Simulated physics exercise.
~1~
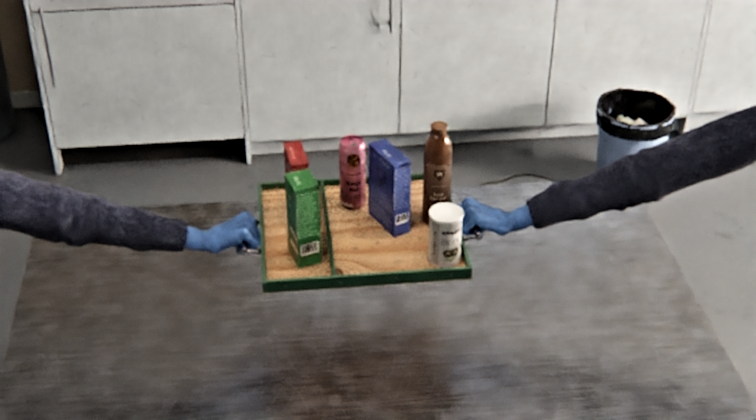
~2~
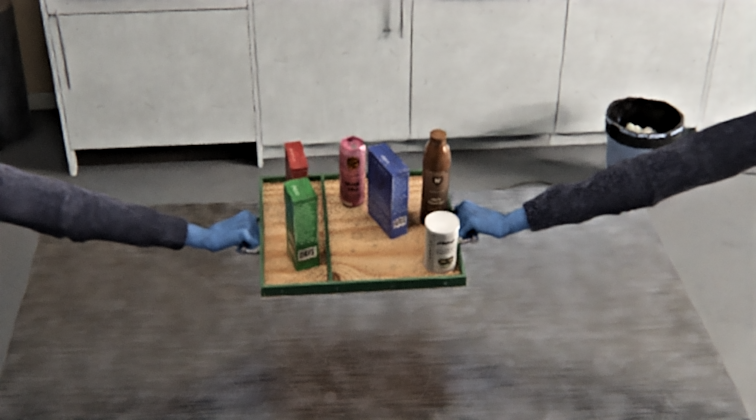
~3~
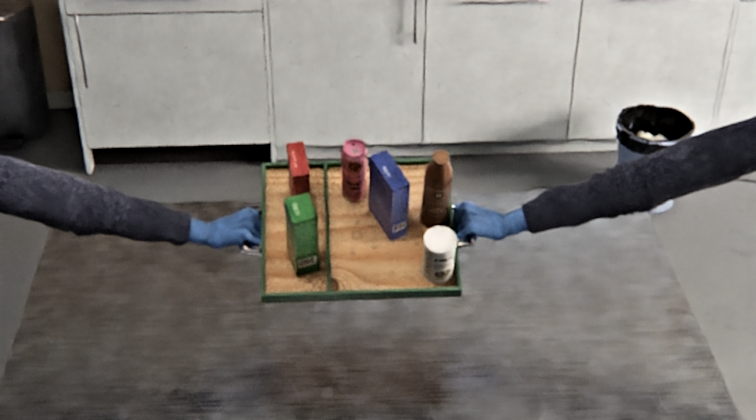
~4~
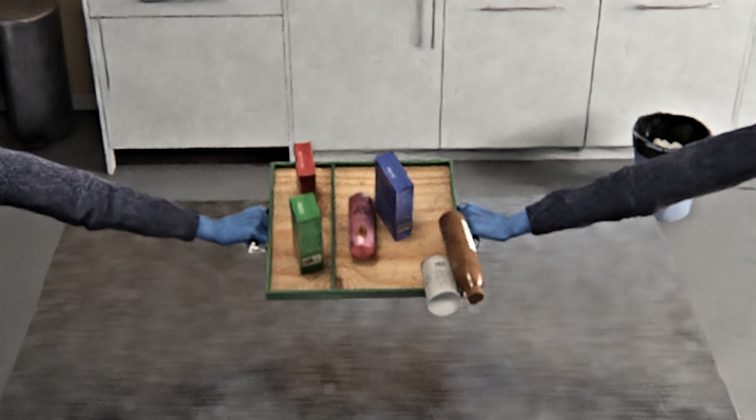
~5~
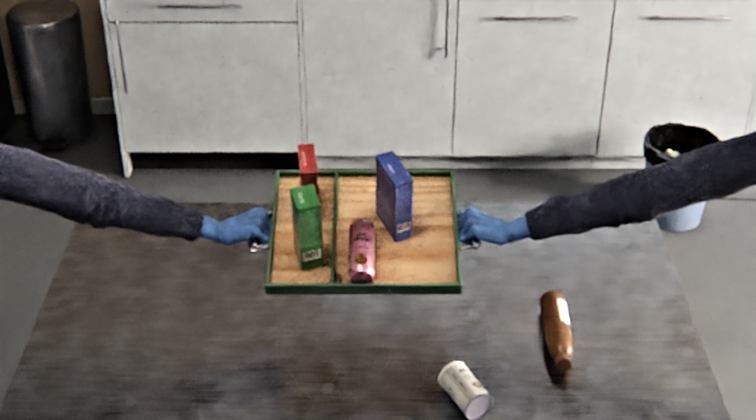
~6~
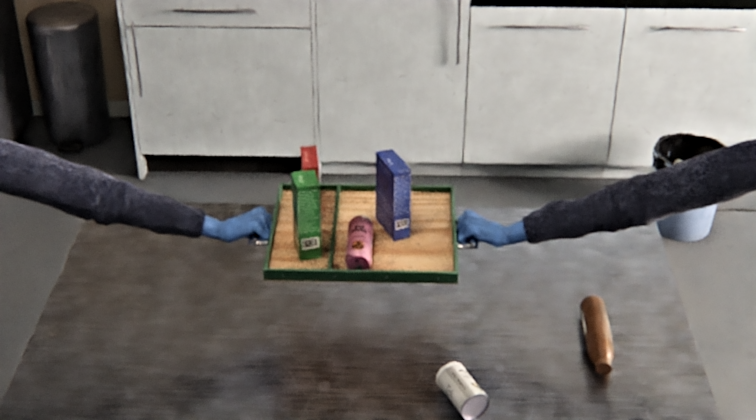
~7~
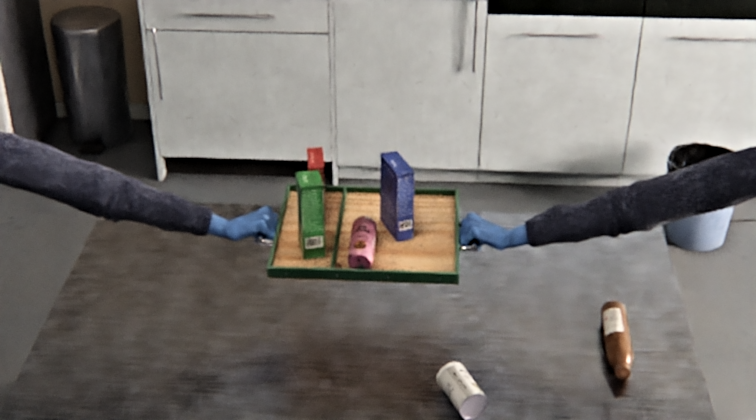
In a kitchen, gloved hands tipping a tray toward the viewer, bottle and white tin falling off, pink can toppling, then levelling it.
